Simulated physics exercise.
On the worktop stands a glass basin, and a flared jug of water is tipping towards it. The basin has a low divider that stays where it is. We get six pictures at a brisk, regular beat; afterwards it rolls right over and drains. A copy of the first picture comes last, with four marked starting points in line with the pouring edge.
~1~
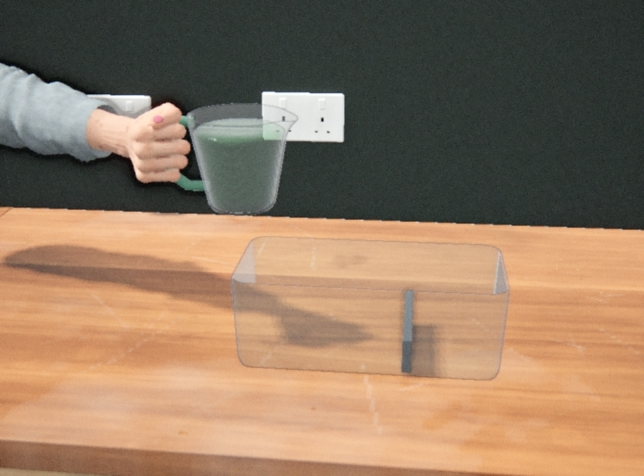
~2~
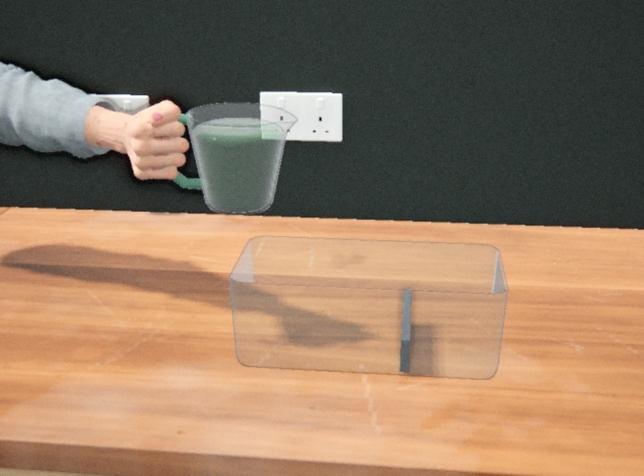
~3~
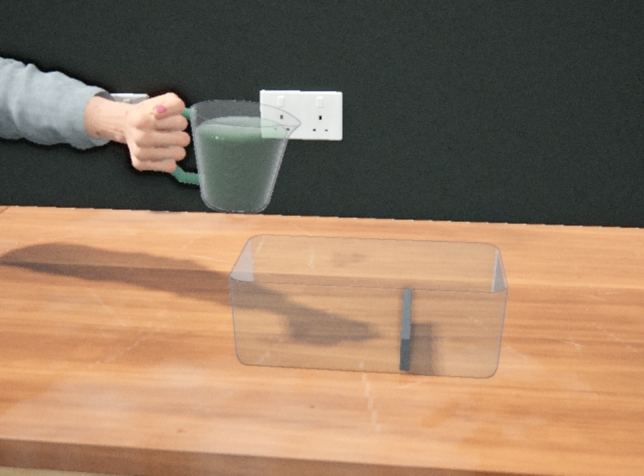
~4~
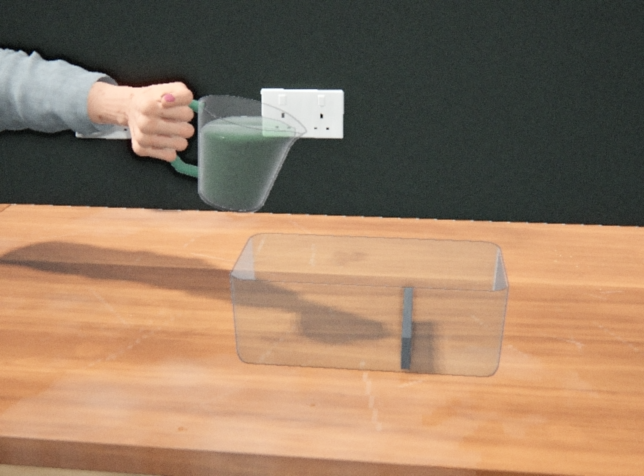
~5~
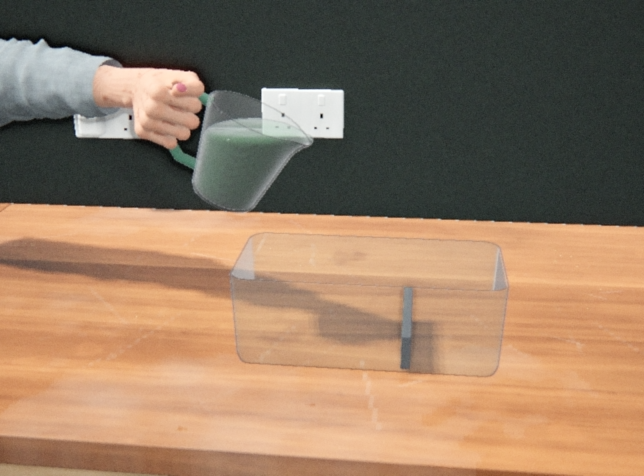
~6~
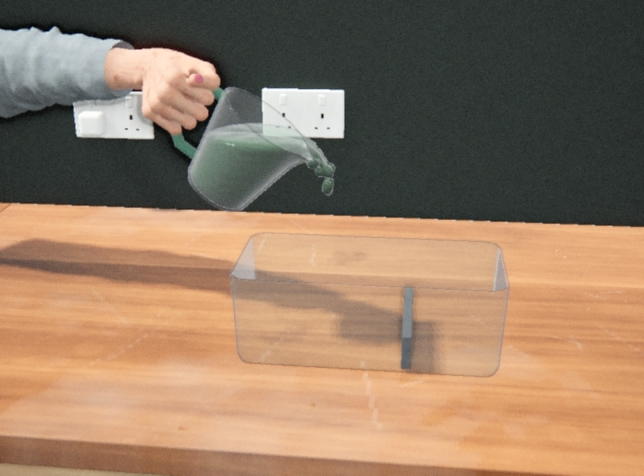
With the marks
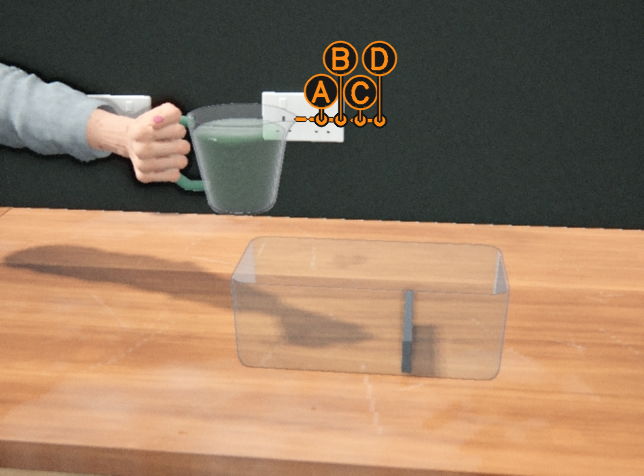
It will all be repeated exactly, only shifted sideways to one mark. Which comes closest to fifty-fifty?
Place C does it best.
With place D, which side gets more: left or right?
More ends on the right.
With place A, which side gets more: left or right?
The left side.
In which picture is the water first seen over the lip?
Picture 5.
In orange, A at (321, 119); B at (340, 120); C at (360, 120); D at (379, 120).
For place A, about 93 % ends left of the wall and 4 % right of it; 3 % is lost outside.
For place B, about 78 % ends left of the wall and 21 % right of it.
For place C, about 50 % ends left of the wall and 49 % right of it.
For place D, about 27 % ends left of the wall and 72 % right of it.
